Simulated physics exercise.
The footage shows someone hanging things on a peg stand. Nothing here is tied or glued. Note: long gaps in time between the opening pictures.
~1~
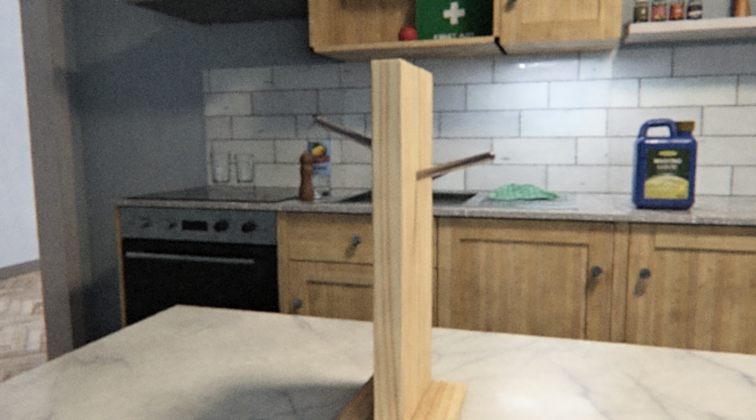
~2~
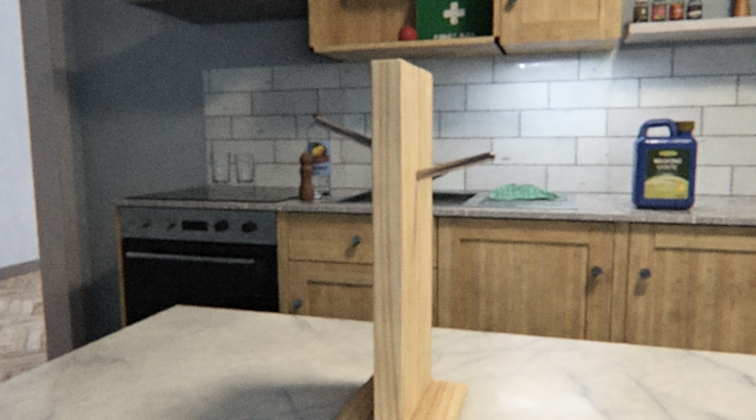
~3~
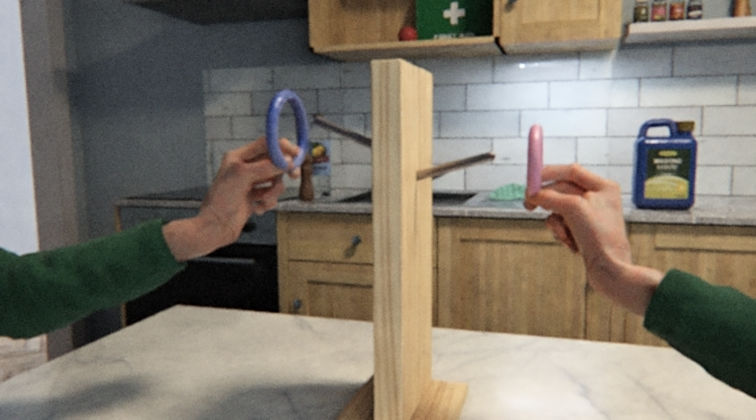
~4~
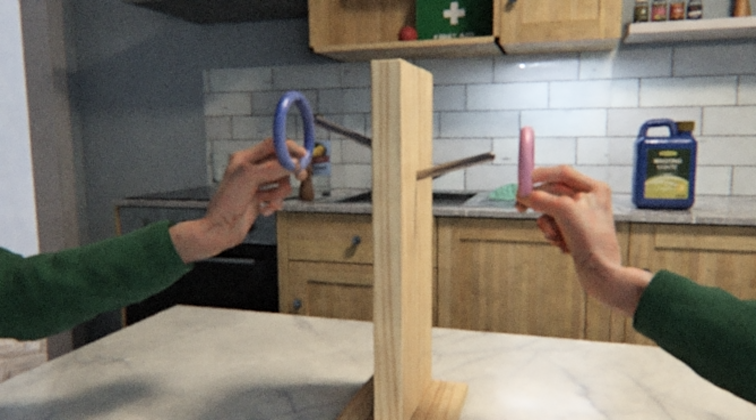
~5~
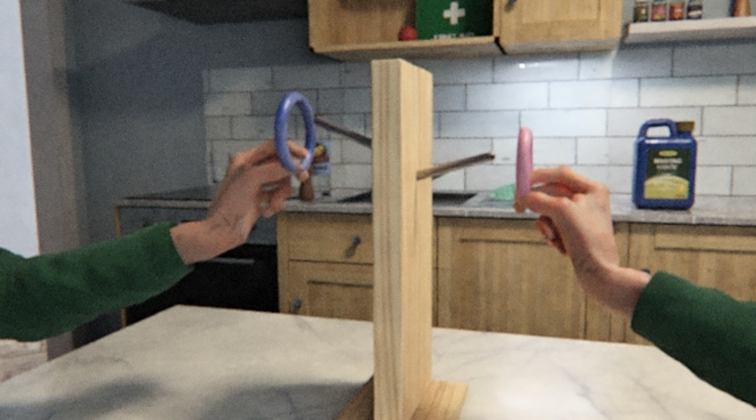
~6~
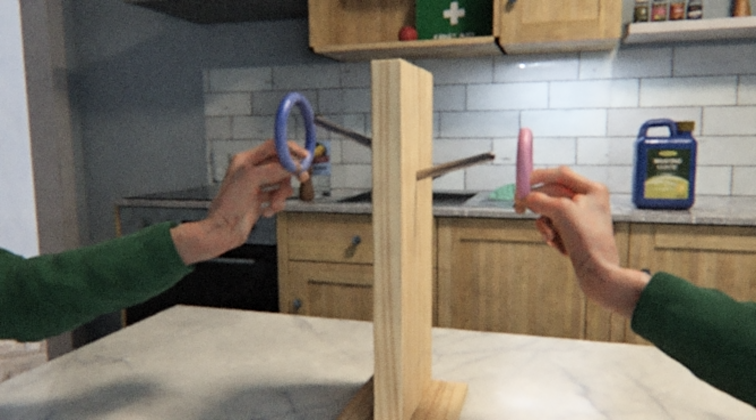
Two hands bring a blue ring and a pink ring beside a wooden peg stand.
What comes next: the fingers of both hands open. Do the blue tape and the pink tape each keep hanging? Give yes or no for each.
Blue tape - no, pink tape - no.
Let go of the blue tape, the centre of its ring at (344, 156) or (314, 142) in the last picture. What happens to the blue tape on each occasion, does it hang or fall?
The blue tape clings on on the first try and goes down on the second.
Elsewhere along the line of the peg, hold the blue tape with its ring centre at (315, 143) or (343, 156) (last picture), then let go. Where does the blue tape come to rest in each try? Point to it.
Around (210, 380) for the first option and (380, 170) for the second.
Then, 0.20 s past the last view, blue tape in the air near (299, 231); pink tape in the air near (523, 272).
Finally, the blue tape drops to the table, near (302, 364); the pink tape drops to the table, near (520, 396).
